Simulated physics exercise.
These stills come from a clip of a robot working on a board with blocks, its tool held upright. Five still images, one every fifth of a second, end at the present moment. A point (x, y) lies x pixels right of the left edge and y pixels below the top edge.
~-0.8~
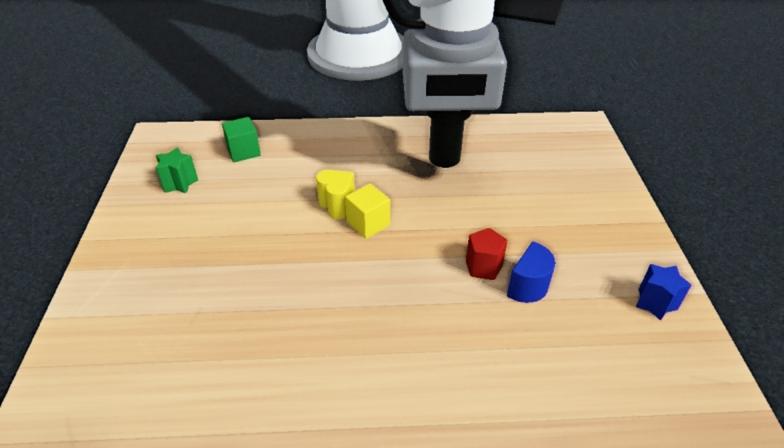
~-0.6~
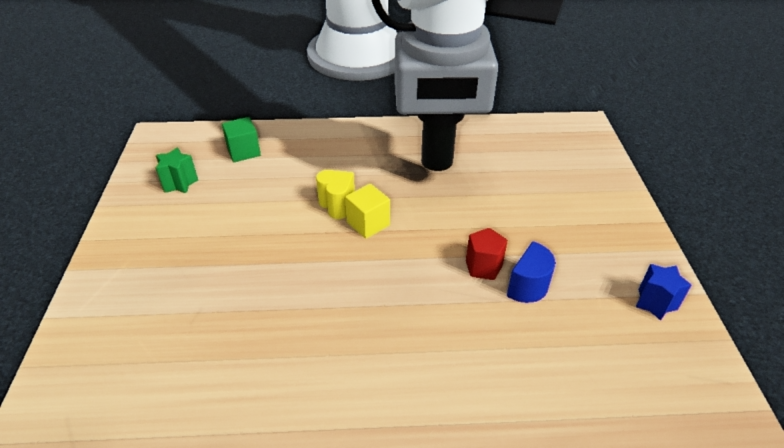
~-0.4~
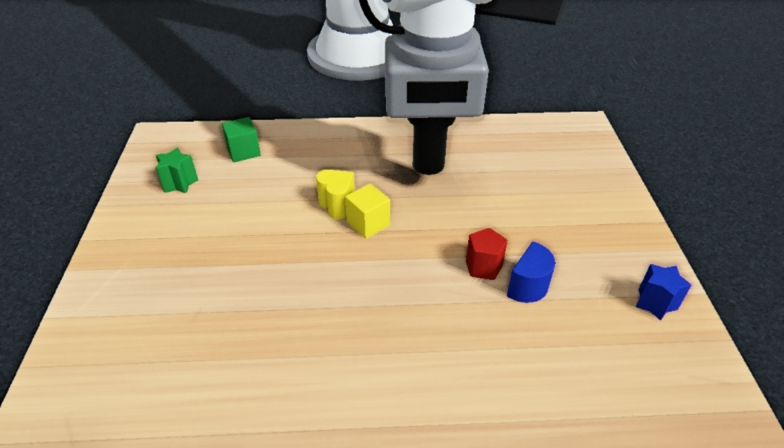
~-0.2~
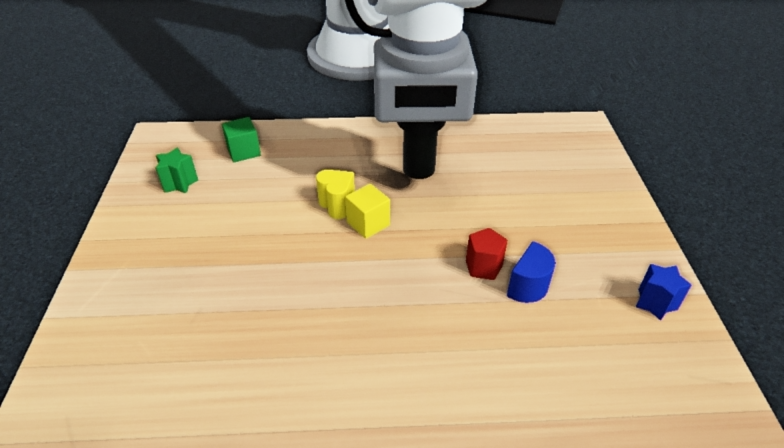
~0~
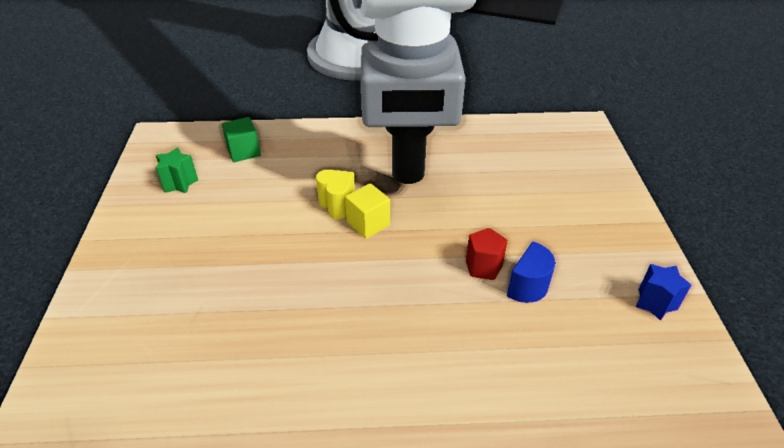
Robot arm with a black cylindrical tool moving slightly left toward yellow blocks on a wooden board, the scattered coloured blocks staying still.
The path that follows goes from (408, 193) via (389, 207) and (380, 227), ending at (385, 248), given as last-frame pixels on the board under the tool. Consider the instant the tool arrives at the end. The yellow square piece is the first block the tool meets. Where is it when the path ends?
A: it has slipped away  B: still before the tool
My pick is A.
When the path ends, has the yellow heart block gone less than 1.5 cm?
I believe so.
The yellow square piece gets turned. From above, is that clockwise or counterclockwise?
My answer: Clockwise.
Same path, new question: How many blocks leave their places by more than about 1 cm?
That push would leave one block displaced by more than about 1 cm.
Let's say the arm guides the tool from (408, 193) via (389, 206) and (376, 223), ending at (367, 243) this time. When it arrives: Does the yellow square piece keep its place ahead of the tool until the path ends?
I expect so.
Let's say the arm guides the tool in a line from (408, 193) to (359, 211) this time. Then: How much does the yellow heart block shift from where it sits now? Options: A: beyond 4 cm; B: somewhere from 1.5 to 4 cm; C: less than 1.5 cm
C
On the path given first. Halfway along, tool (382, 198); yellow square piece (358, 208).
At the end, tool (385, 229); yellow heart block unmoved; yellow square piece (347, 222), turned 25° clockwise.
